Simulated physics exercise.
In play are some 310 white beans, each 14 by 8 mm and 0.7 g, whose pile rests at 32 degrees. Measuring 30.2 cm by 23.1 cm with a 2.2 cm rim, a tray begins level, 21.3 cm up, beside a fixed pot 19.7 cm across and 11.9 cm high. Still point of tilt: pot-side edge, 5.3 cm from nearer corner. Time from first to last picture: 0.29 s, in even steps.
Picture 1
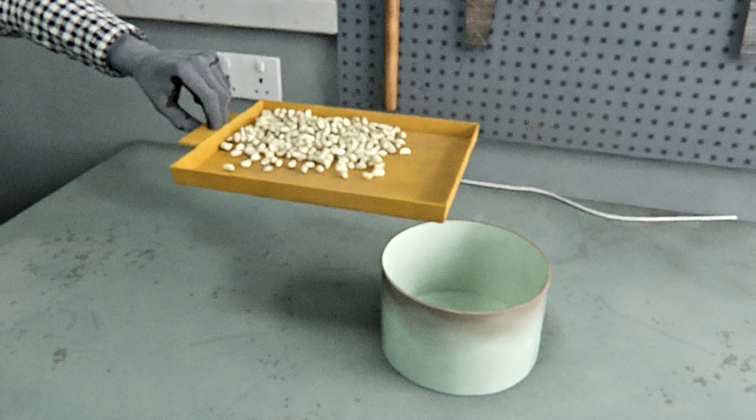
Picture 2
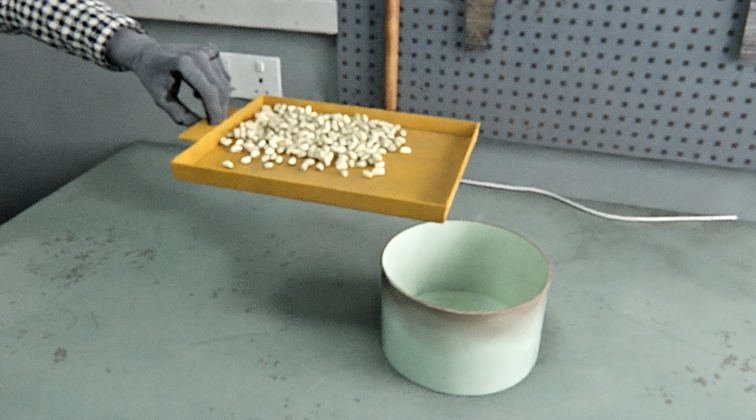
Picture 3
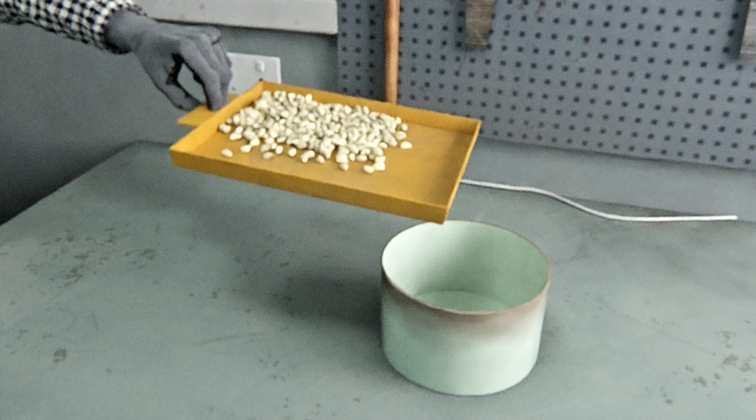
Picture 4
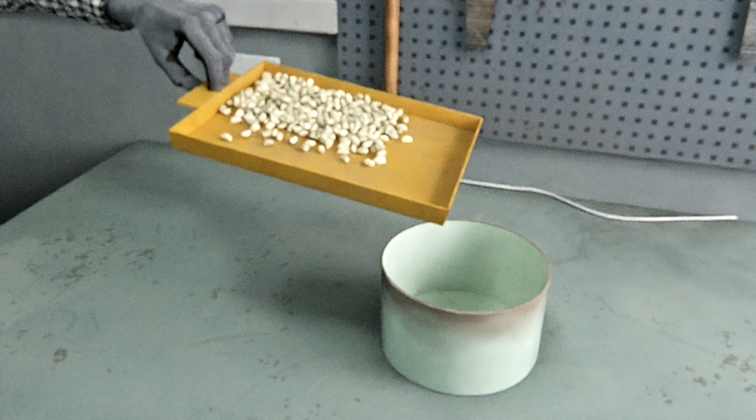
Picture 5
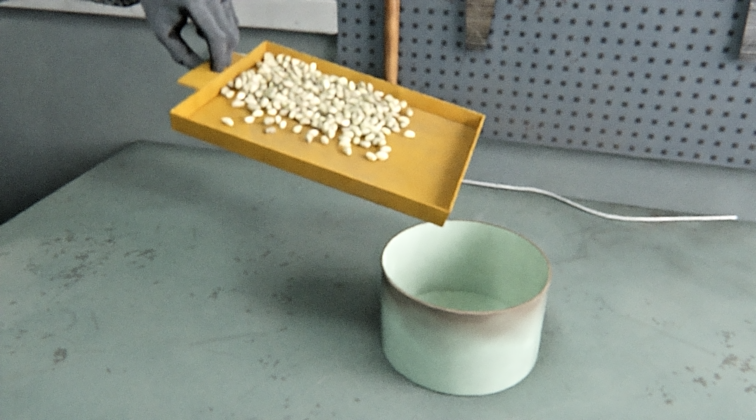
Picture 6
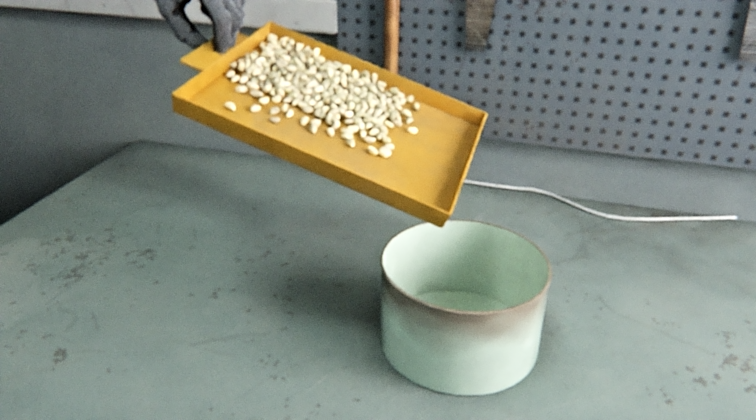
We see a gloved hand raise the left end of a yellow tray holding a pile of white beans, tilting it steadily down to the right above a pale green pot, while the beans barely shift on its surface.
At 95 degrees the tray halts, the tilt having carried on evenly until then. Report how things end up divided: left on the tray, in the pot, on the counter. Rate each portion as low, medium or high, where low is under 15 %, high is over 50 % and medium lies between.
Tray low, pot high, counter medium.
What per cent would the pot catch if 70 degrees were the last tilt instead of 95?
In that case some 30 per cent.
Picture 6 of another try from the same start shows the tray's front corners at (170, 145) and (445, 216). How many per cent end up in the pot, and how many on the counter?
Pot 30, counter 70.
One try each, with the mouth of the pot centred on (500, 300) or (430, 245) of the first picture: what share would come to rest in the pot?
About 90 and 10 per cent.
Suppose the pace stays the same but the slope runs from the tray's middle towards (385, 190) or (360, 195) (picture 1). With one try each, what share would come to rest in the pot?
Some 35 and 20 per cent.
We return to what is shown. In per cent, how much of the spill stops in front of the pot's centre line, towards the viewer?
About 90 percent of the spill.
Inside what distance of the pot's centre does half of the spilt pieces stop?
I'd say around 28 centimetres.
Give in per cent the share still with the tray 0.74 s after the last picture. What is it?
It works out to near 40 per cent of the load.
Then, 0.45 s after the last picture, tilt 55 degrees; the tray holds 100 %, the pot 0 %.
Then, 0.74 s after the last picture, tilt 79 degrees; the tray holds 40 %, the pot 25 %.
Then, 1.15 s after the last picture, tilt 95 degrees; the tray holds 15 %, the pot 40 %.
In the end, tray 0 %, pot 60 %, counter 35 %.
